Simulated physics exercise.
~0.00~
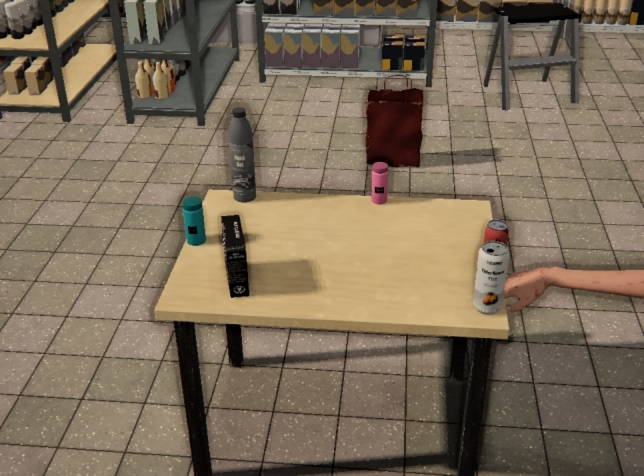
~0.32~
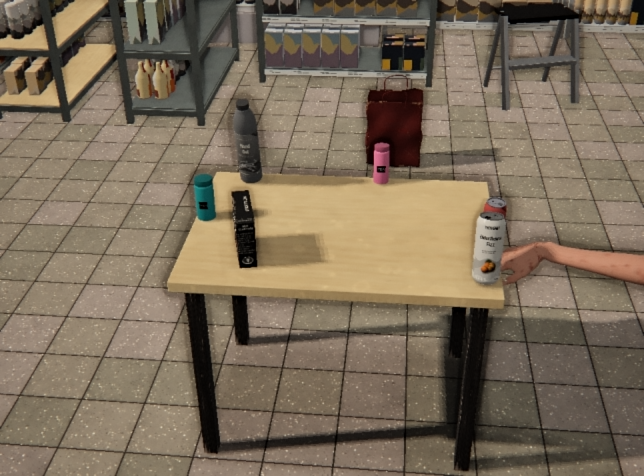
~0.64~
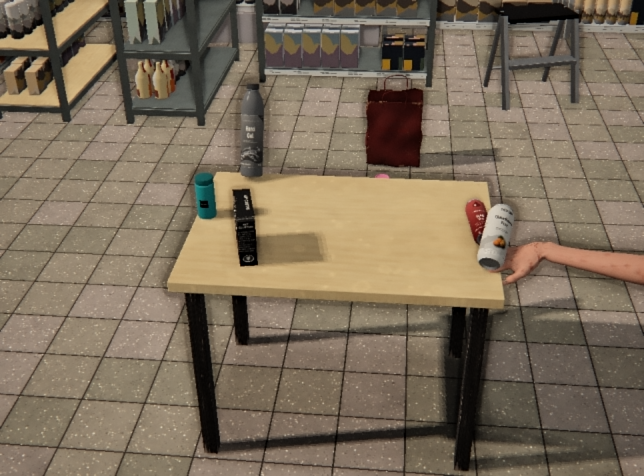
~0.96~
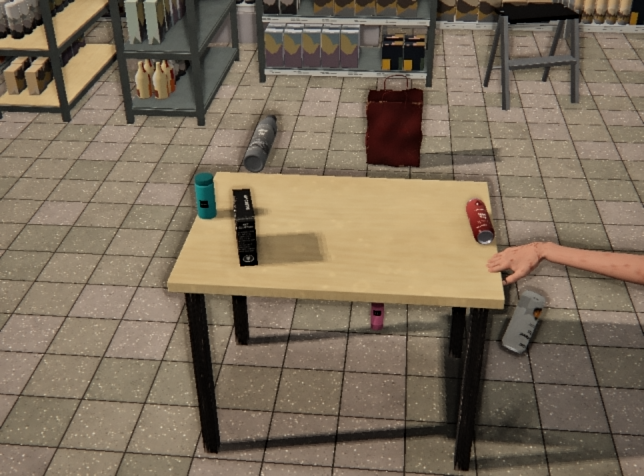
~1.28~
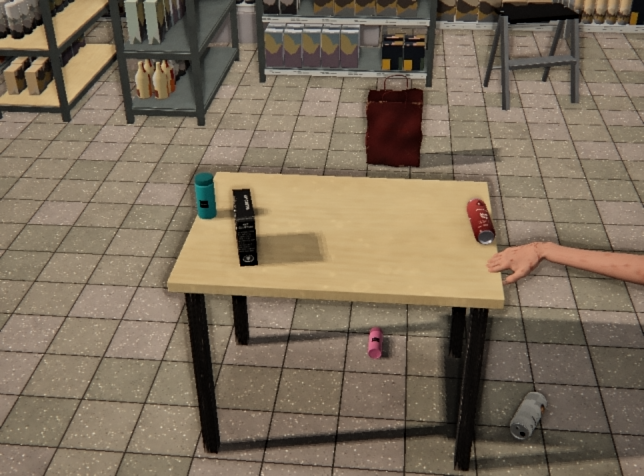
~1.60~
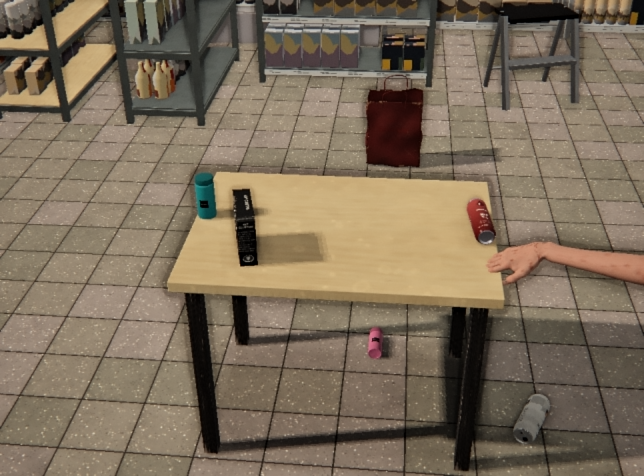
A table jolts backward, dropping three containers to the floor while a red can topples on top.
